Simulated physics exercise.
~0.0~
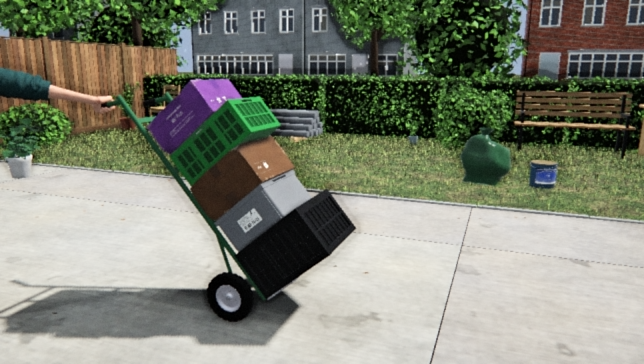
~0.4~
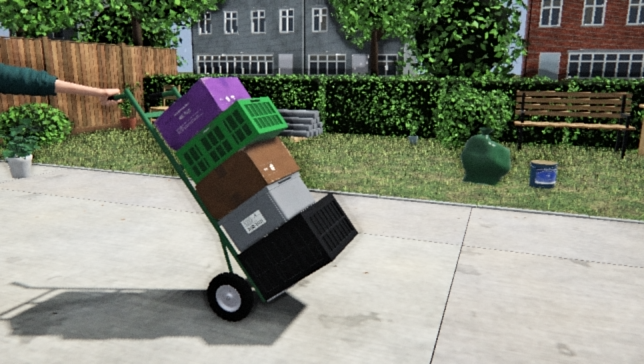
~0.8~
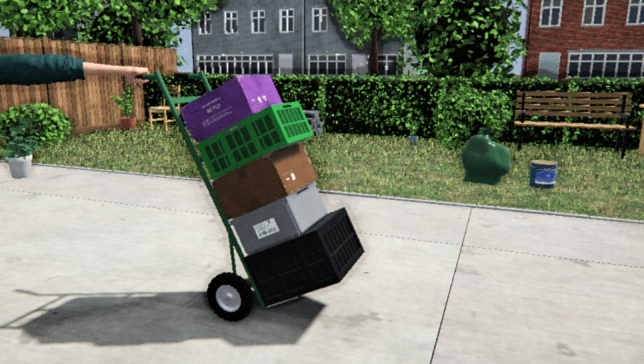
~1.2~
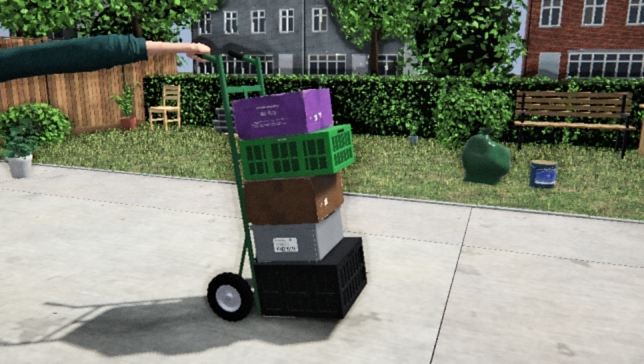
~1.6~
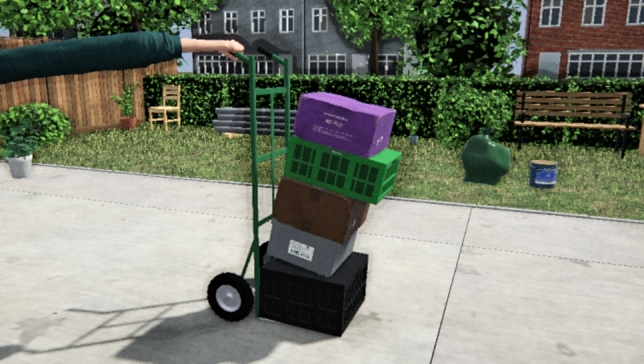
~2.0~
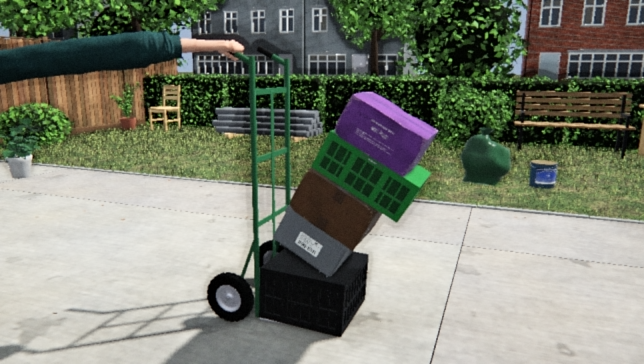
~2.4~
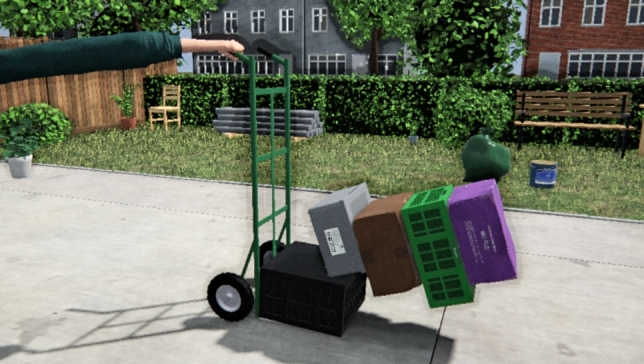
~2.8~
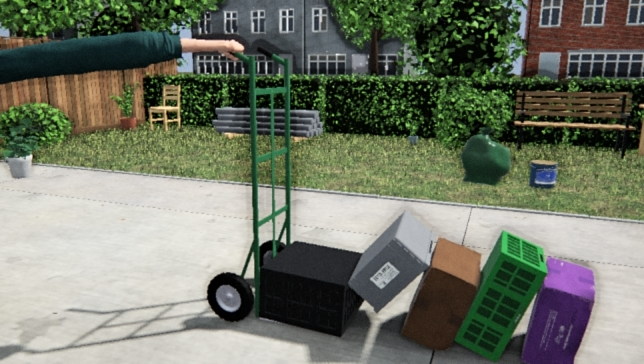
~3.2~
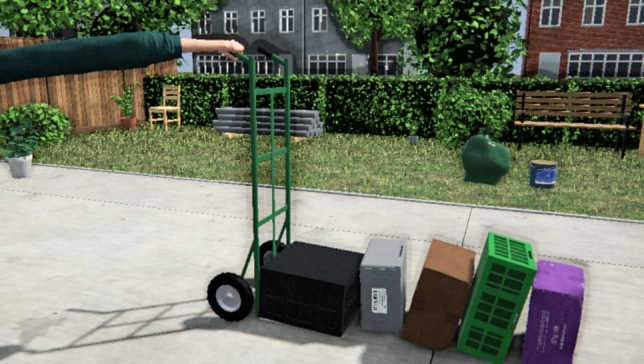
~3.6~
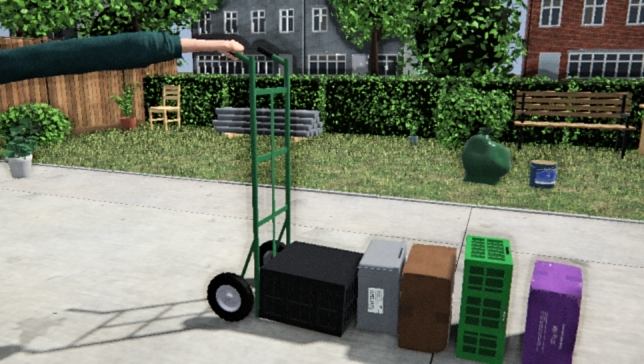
The video shows a hand swinging a tilted green hand truck upright with five stacked boxes and crates; the grey, brown, green and purple ones topple off to the right, landing in a row on the pavement, while the black crate stays at the truck's base.
